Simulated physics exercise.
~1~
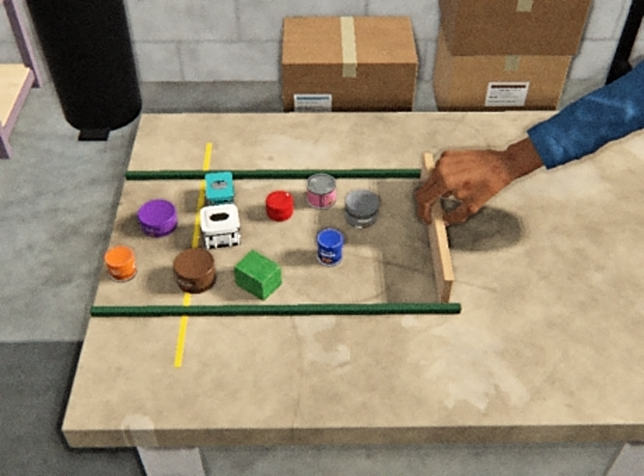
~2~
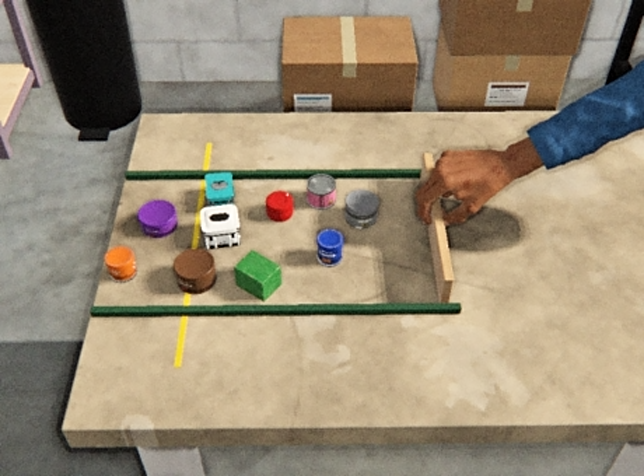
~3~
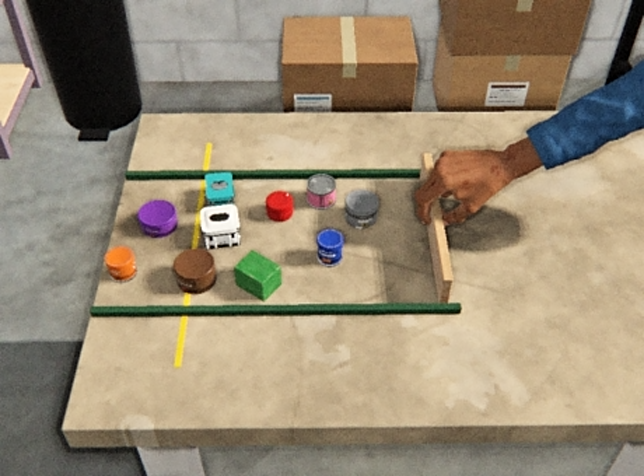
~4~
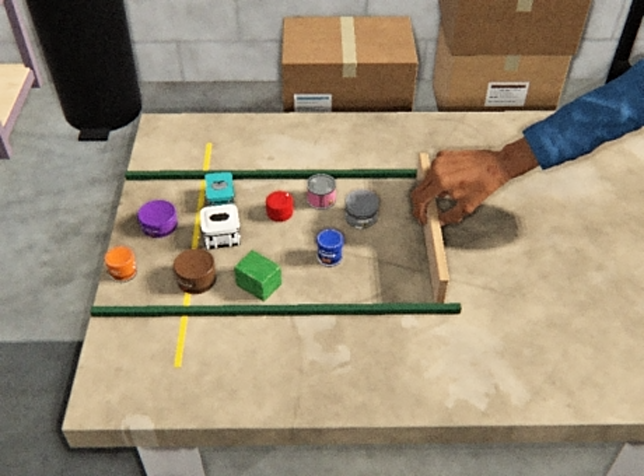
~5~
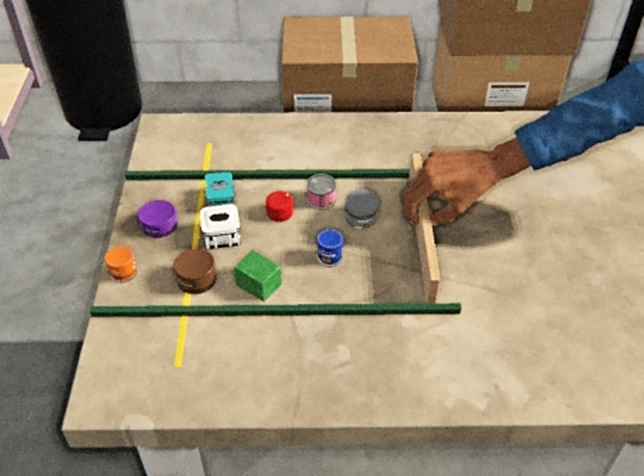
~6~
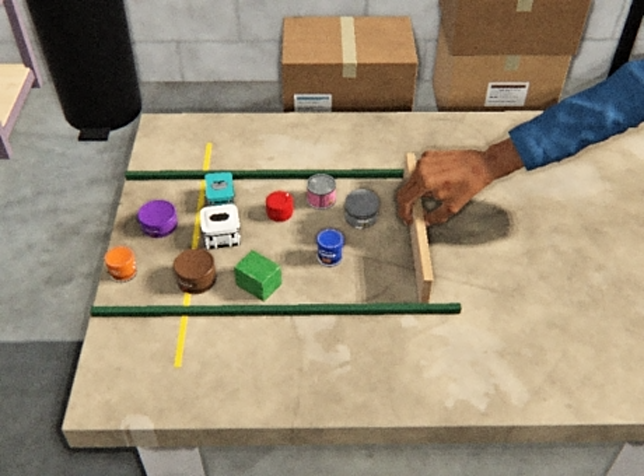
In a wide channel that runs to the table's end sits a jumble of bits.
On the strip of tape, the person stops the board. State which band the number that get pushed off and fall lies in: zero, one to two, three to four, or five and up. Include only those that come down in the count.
The pieces that topple off will total nothing.
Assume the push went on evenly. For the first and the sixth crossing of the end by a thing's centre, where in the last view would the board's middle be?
I'd say close to (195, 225), and after that close to (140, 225).
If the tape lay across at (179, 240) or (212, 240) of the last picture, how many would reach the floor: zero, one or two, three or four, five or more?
Count of falls, case 1: One to two; case 2: None at all.
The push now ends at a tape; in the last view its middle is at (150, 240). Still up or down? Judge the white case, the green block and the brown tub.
The white case holds on; the green block does not fall; the brown tub tumbles off.
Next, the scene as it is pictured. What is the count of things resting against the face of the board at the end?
At rest, 4 are in contact.
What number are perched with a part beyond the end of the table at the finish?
As for overhanging, the count is 1.
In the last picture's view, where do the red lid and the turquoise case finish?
Red lid: About (161, 201); turquoise case: About (157, 182).
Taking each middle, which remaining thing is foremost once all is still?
Orange tin.
Soon after, none off yet; orange tin at rest near (121, 265); purple tub at rest near (158, 219); brown tub at rest near (196, 271).
In the end, the number that fall off is zero.
